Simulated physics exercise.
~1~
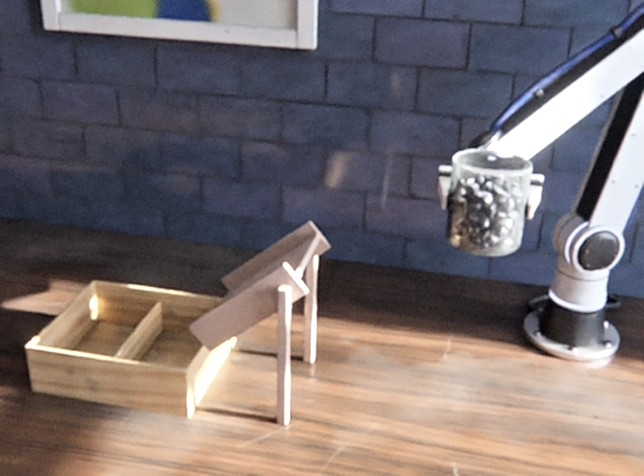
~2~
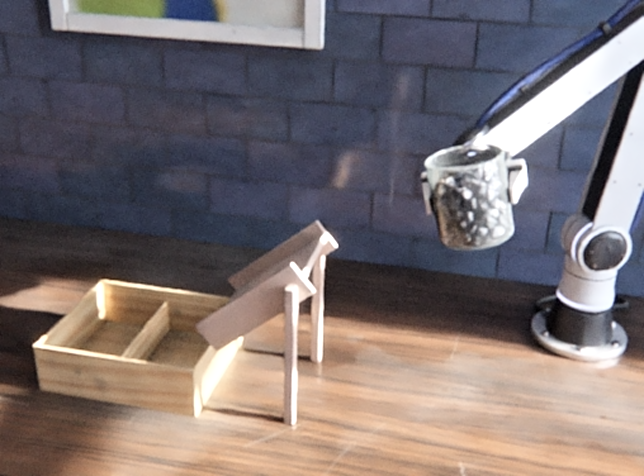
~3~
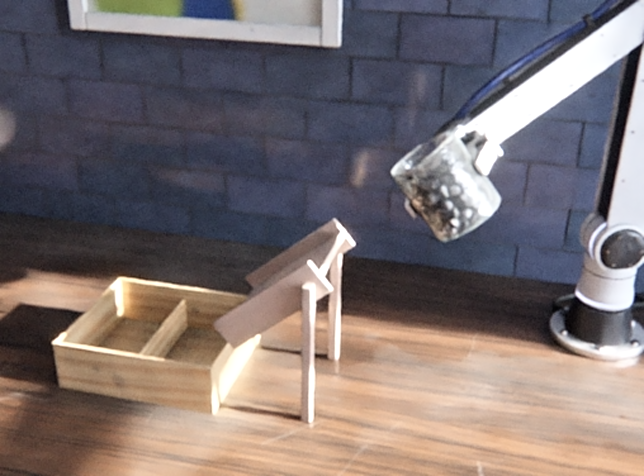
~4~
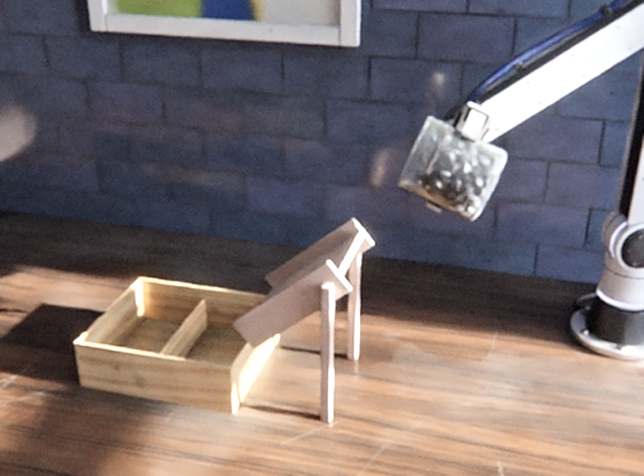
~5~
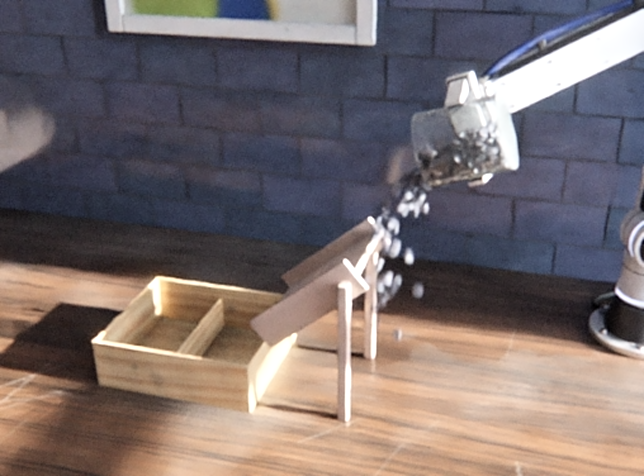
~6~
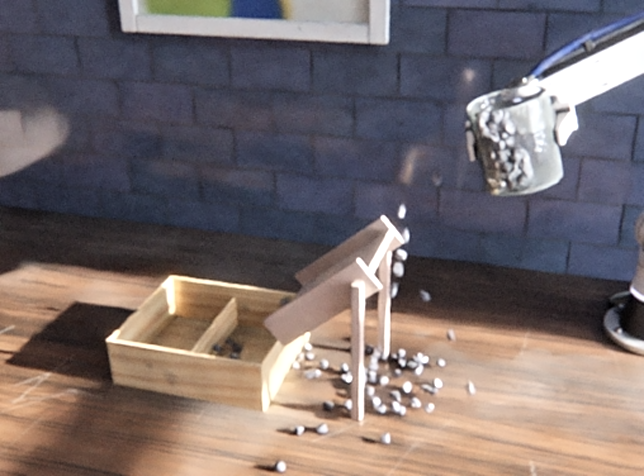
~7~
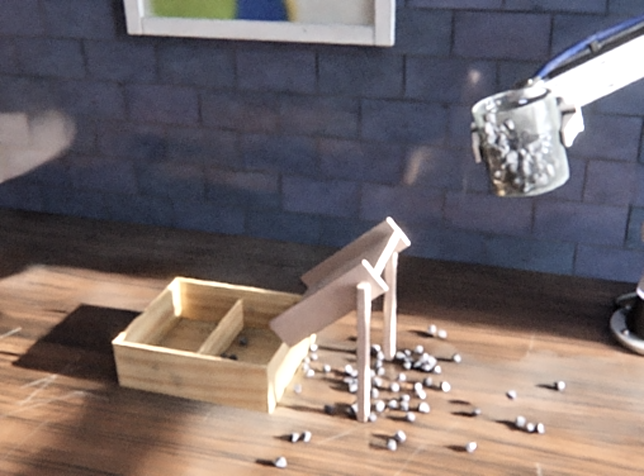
A robot arm moves a clear beaker of small dark pebbles left and tips it above a sloped chute beside a divided wooden box, spilling many onto the table and a few into the box, then draws back right, still holding a partly filled beaker.
